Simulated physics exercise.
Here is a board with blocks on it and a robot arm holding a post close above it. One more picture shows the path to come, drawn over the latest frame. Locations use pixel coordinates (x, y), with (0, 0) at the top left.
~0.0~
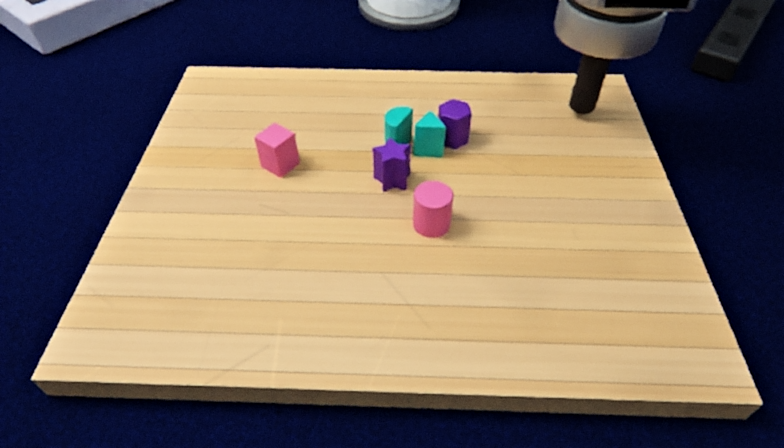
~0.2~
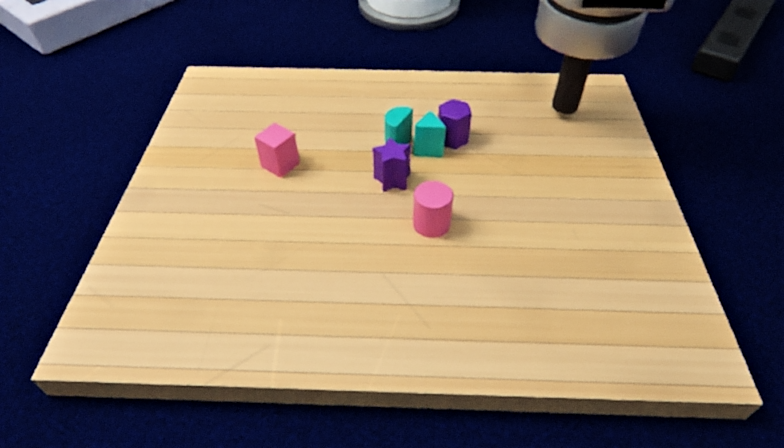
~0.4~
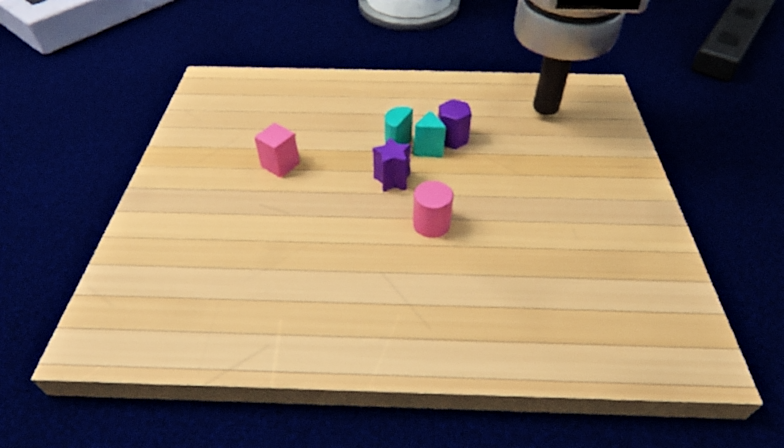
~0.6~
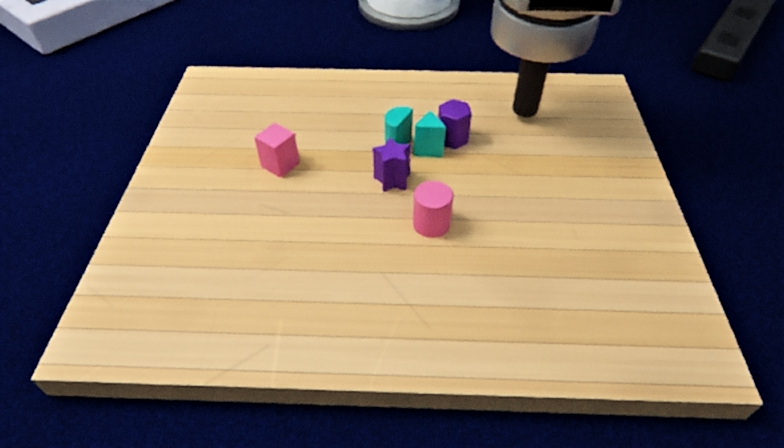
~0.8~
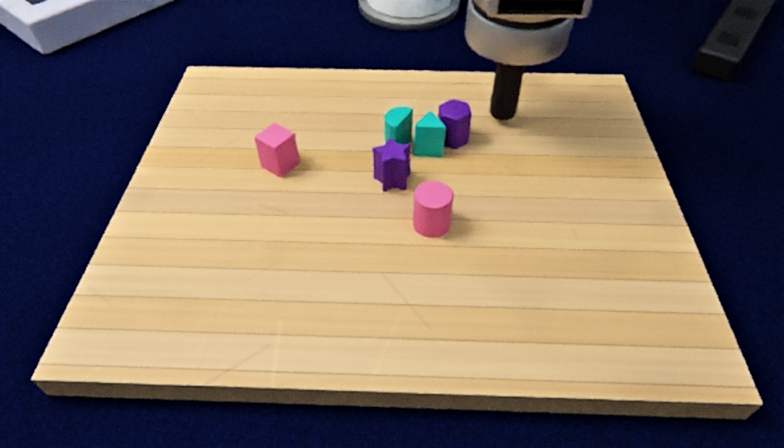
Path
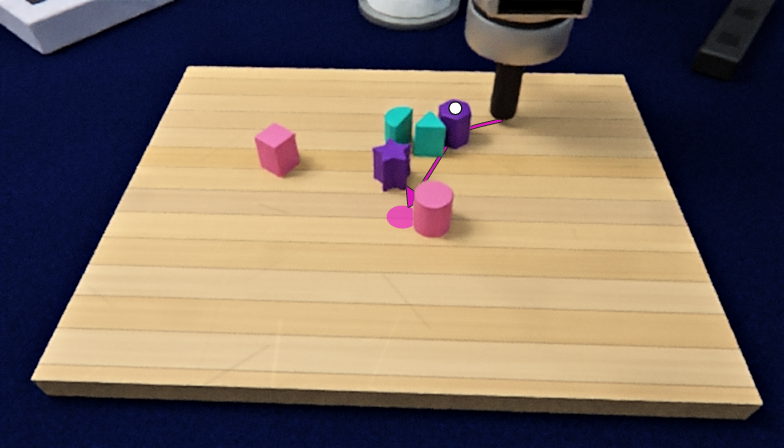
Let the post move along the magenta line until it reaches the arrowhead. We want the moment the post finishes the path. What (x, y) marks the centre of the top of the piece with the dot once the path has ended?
The middle of its top is at (398, 140).
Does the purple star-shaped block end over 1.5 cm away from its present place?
It seems so.
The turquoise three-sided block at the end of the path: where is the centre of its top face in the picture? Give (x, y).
The centre of its top face lies at (372, 134).
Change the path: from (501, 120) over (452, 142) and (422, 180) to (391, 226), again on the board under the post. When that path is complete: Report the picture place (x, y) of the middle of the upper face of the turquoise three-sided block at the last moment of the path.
Top centre: (369, 136).
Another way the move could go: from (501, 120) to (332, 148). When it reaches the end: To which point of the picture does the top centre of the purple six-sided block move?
At (430, 123).
The drawn path runs from (501, 120) by way of (453, 138) and (429, 174) to (402, 217); the dot is on the purple six-sided block.
The first path, step by step. One third of the way, post at (453, 131); turquoise three-sided block at (409, 131); purple six-sided block at (432, 120).
Two thirds of the way, post at (429, 167); purple star-shaped block at (378, 157), turned 50° anticlockwise; turquoise three-sided block at (373, 134), turned 40° clockwise; purple six-sided block at (400, 139), turned 80° clockwise.
At the end, post at (402, 210); purple star-shaped block at (377, 157), turned 55° anticlockwise; turquoise three-sided block at (372, 134), turned 45° clockwise; pink disc at (436, 198); purple six-sided block at (398, 140), turned 85° clockwise.
